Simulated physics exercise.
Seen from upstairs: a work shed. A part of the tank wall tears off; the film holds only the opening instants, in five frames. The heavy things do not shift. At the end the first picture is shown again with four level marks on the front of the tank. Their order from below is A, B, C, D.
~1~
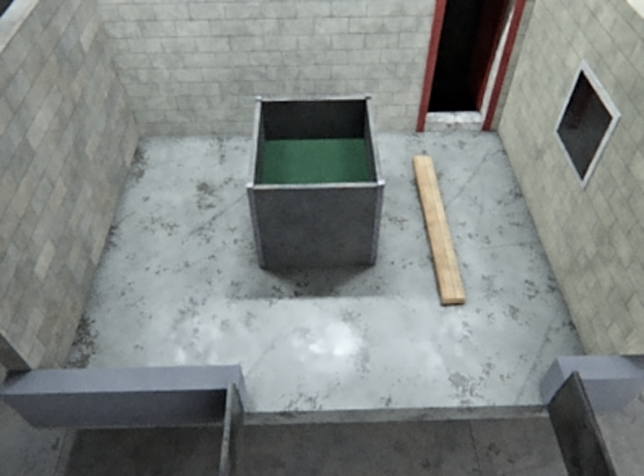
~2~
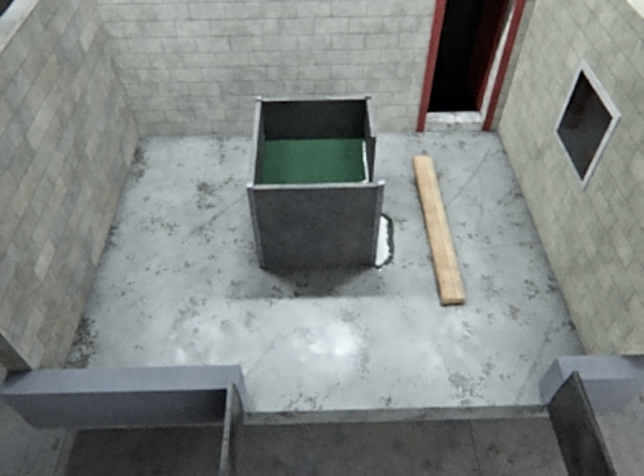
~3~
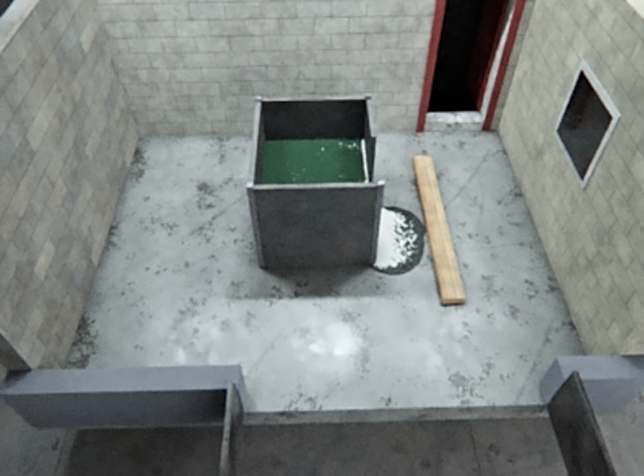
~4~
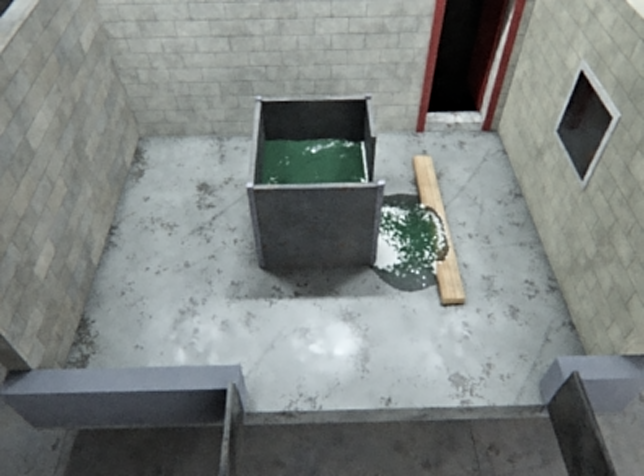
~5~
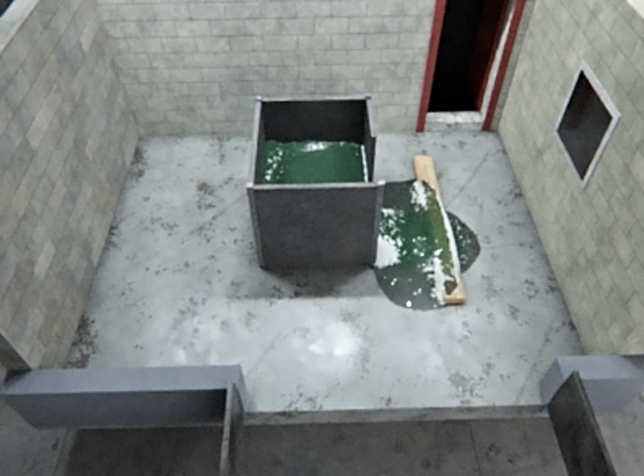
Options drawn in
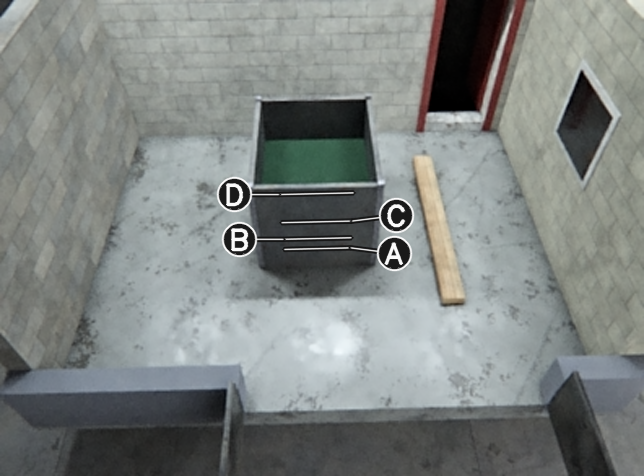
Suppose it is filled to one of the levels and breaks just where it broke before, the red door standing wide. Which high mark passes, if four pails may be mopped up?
Line C just does it.
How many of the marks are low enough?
Three of them.
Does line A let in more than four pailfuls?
No, not at all.
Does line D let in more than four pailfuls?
Yes, it does.
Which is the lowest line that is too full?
That is line D.
On the marked copy, A at (317, 248); B at (317, 238); C at (316, 221); D at (316, 193); from the bottom up A, B, C, D.
With A, nothing gets over.
With B, nothing gets over.
With C, a bucket or two gets in.
With D, about 10 bucketfuls get in.
